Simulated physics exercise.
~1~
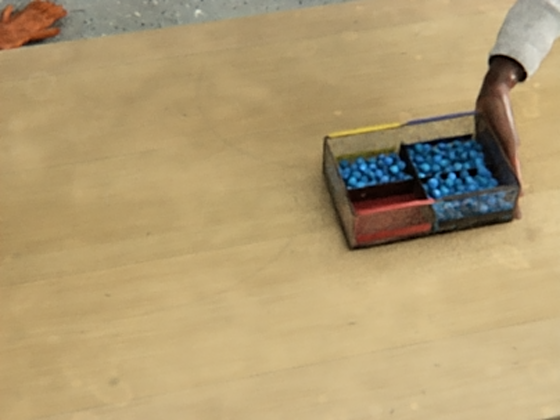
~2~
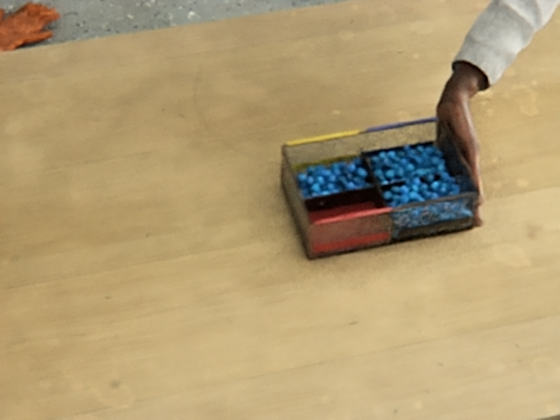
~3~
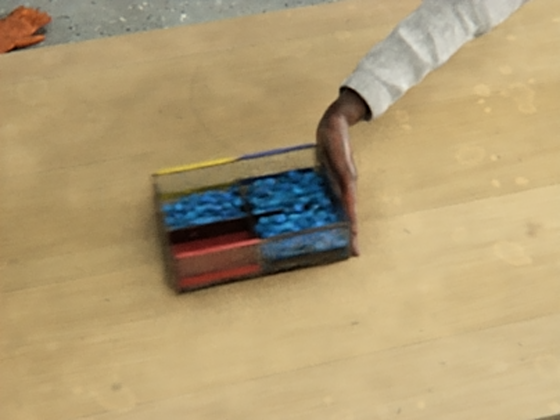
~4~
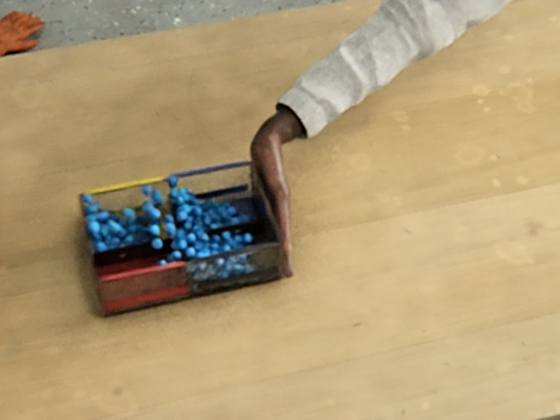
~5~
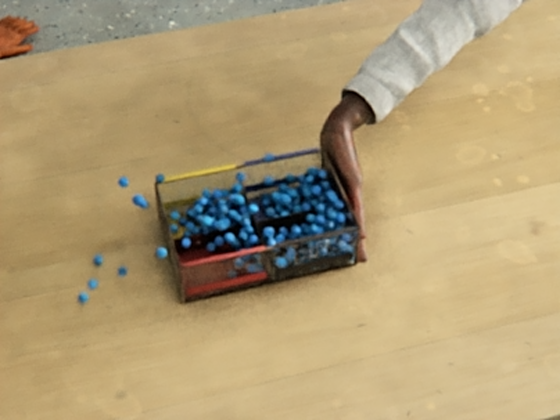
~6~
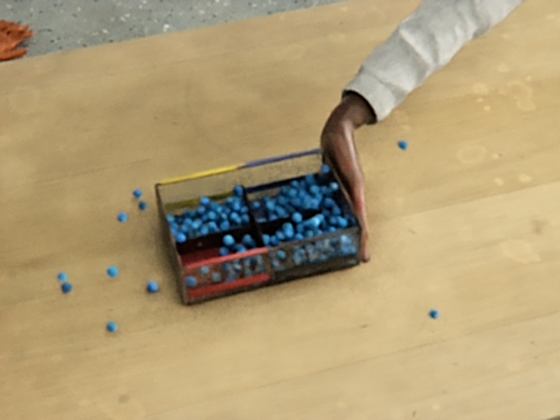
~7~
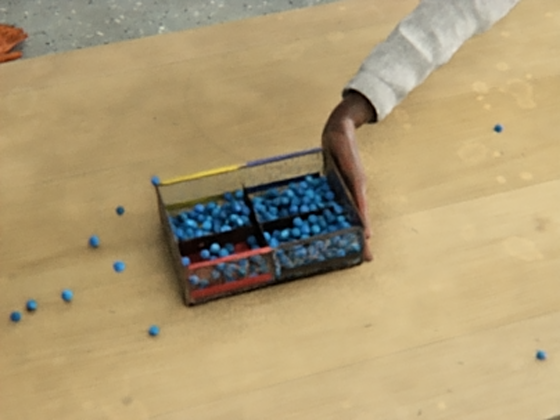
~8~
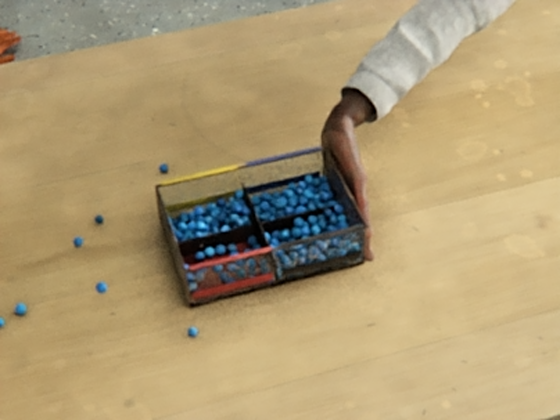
Divided tray of blue beads sliding left under a hand, then jerking back right, beads jumping dividers and scattering across the wooden tabletop.
